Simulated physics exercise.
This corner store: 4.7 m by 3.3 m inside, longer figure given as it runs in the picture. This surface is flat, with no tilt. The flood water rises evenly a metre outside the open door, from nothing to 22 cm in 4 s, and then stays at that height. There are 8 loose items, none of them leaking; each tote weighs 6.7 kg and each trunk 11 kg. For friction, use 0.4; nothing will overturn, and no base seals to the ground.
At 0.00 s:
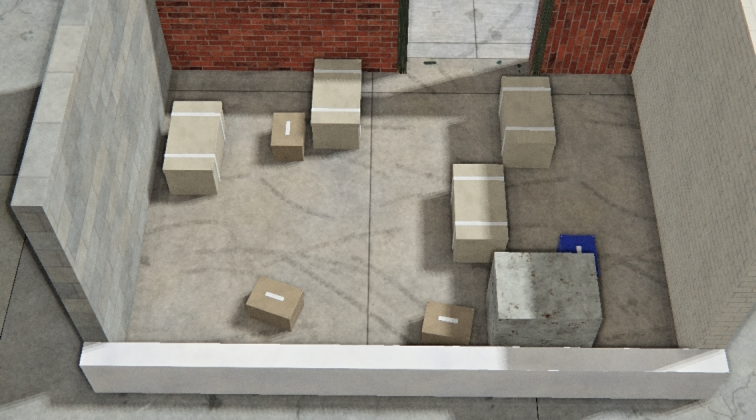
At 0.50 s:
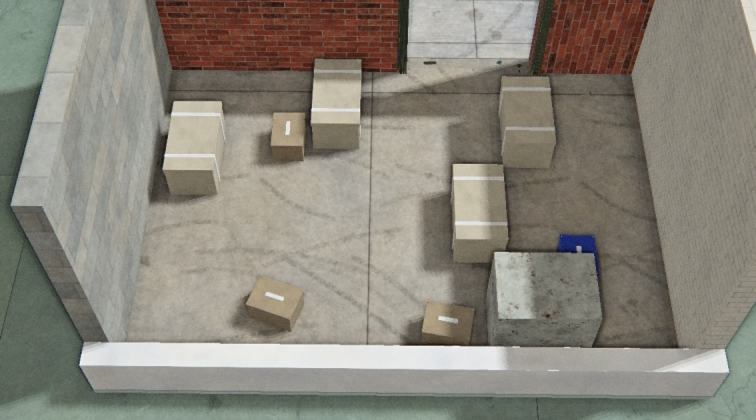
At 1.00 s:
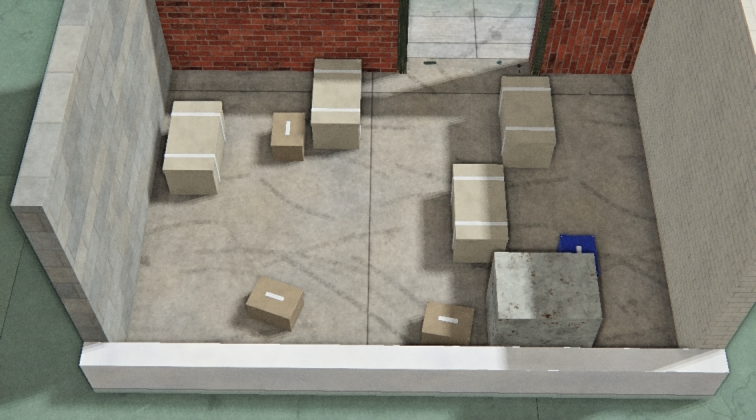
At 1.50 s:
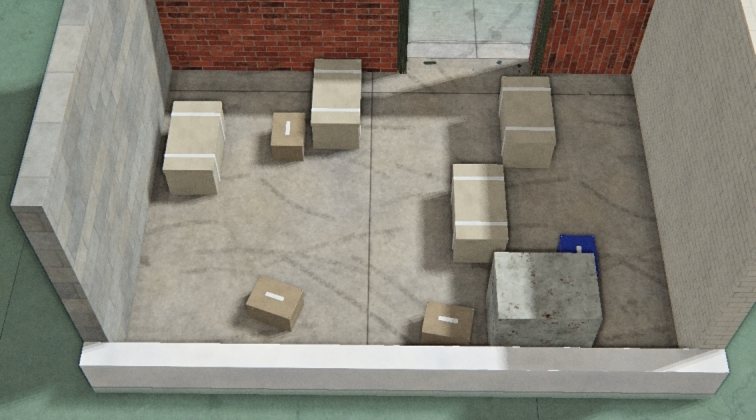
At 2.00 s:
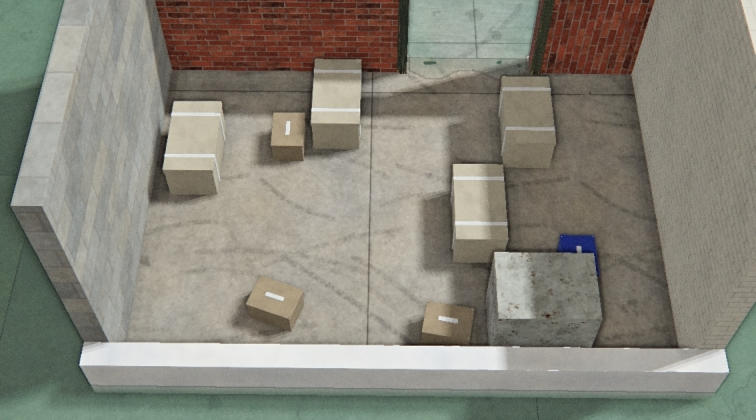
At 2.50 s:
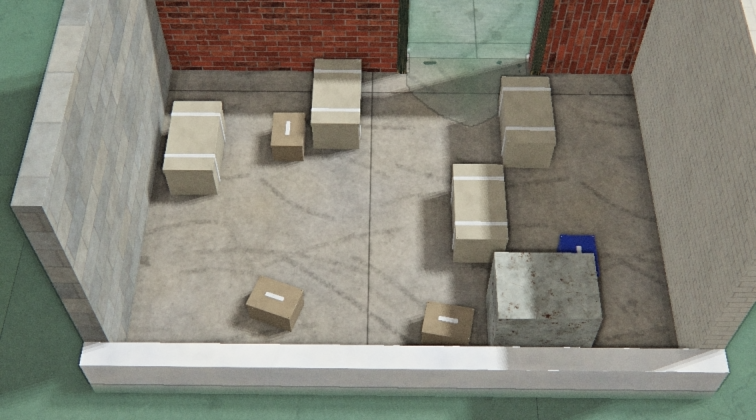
Greenish water spreads outside the walled room and just enters the doorway; the boxes stay still.
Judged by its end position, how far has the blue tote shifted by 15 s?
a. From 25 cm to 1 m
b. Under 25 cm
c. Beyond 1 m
The answer is a.
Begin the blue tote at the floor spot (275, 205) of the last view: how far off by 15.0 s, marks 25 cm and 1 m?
So it budges only slightly.
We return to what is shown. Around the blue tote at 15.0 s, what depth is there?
Depth: About 18 cm.
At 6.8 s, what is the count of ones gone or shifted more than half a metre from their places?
The count is 4.
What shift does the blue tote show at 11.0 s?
Around 80 centimetres.
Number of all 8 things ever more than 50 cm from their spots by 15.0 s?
Count: 8.
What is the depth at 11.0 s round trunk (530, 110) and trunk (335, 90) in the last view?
Close to 9 and 5 centimetres.
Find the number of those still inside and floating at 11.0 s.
I'd say 8 of them.
After 3.5 s the blue tote is near (579, 255), 0.0 m from its start, aground; 0 afloat.
After 6.8 s the blue tote is near (646, 326), 0.9 m from its start, afloat; 4 afloat.
After 11.0 s the blue tote is near (620, 328), 0.8 m from its start, afloat; 8 afloat.
After 15.0 s the blue tote is near (639, 302), 0.7 m from its start, afloat; 8 afloat.
